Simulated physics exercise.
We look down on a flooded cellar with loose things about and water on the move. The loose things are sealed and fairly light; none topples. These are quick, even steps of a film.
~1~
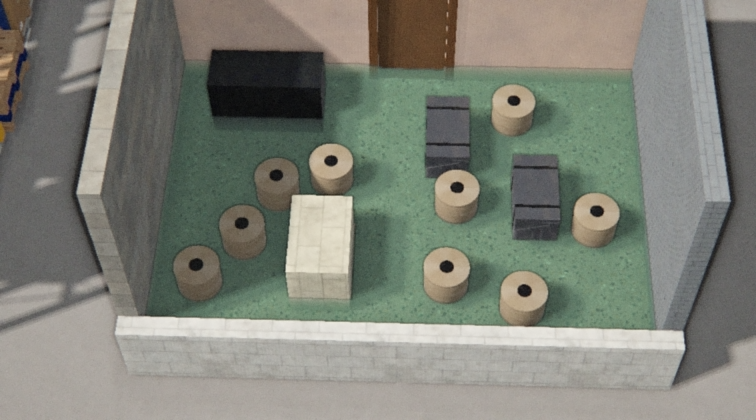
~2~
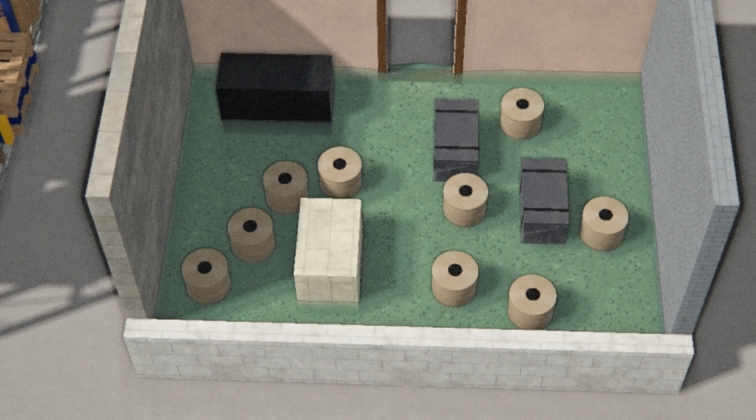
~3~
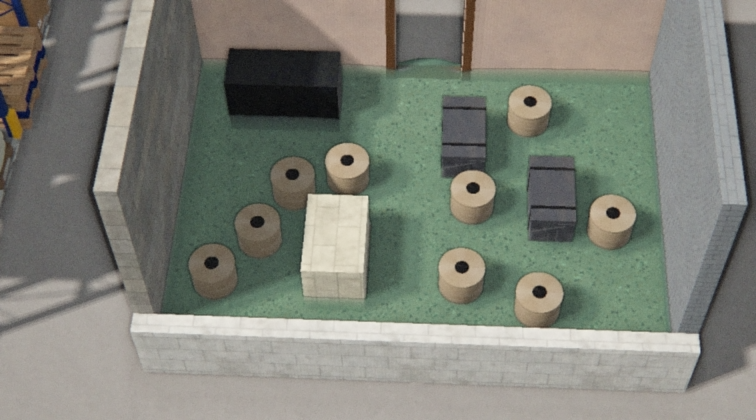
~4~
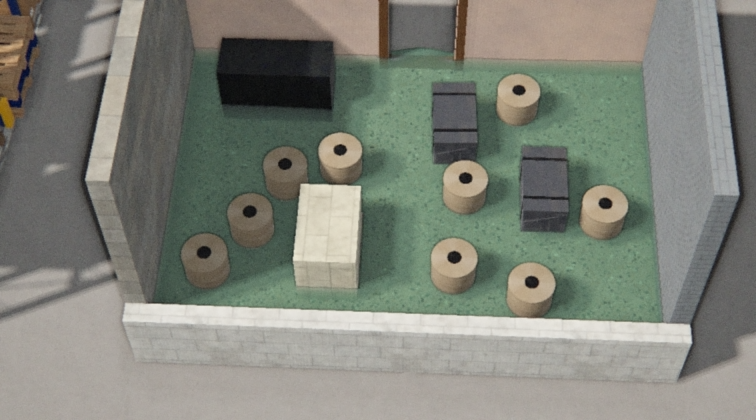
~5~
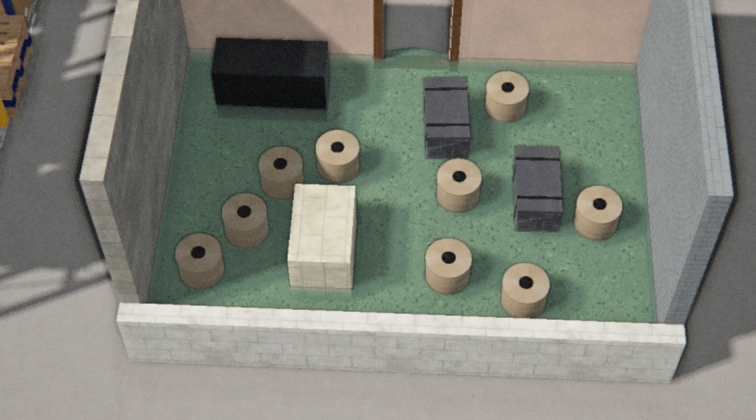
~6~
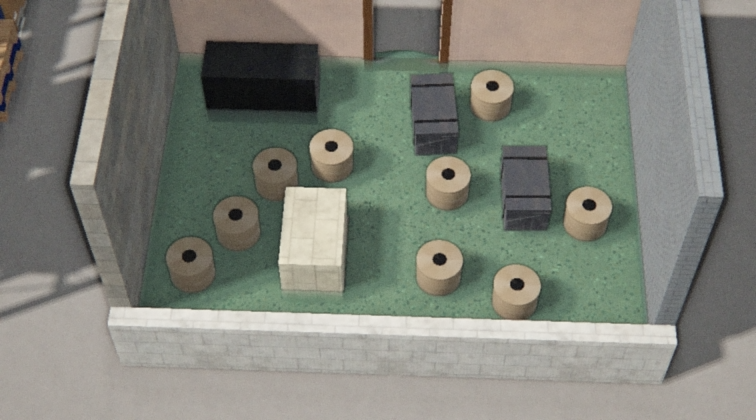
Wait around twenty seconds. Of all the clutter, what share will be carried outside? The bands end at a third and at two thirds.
It is between one and two thirds.
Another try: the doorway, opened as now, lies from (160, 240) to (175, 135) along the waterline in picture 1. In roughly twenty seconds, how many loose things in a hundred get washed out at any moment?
About 50 per cent.
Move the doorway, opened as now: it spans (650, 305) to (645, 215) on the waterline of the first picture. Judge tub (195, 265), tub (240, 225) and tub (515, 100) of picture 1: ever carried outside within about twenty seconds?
In turn: Inside, still in, out.
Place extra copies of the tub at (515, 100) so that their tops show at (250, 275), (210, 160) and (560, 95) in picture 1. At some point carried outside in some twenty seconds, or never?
As listed: Still in, still in, washed out.
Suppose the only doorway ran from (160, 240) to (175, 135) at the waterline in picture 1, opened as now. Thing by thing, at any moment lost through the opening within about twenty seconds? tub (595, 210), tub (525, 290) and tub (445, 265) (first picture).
As listed: No, still in, inside.
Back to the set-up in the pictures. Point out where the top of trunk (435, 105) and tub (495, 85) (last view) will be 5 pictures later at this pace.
Close to (423, 62) and (469, 68).
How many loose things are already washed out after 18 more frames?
The number is 2.
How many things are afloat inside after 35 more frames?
It comes to 7.
A moment on, 0 of 11 are out; 11 afloat.
Next, 2 of 11 are out; 9 afloat.
Later, 4 of 11 are out; 7 afloat.
In the end, 5 of 11 are out; 6 afloat.
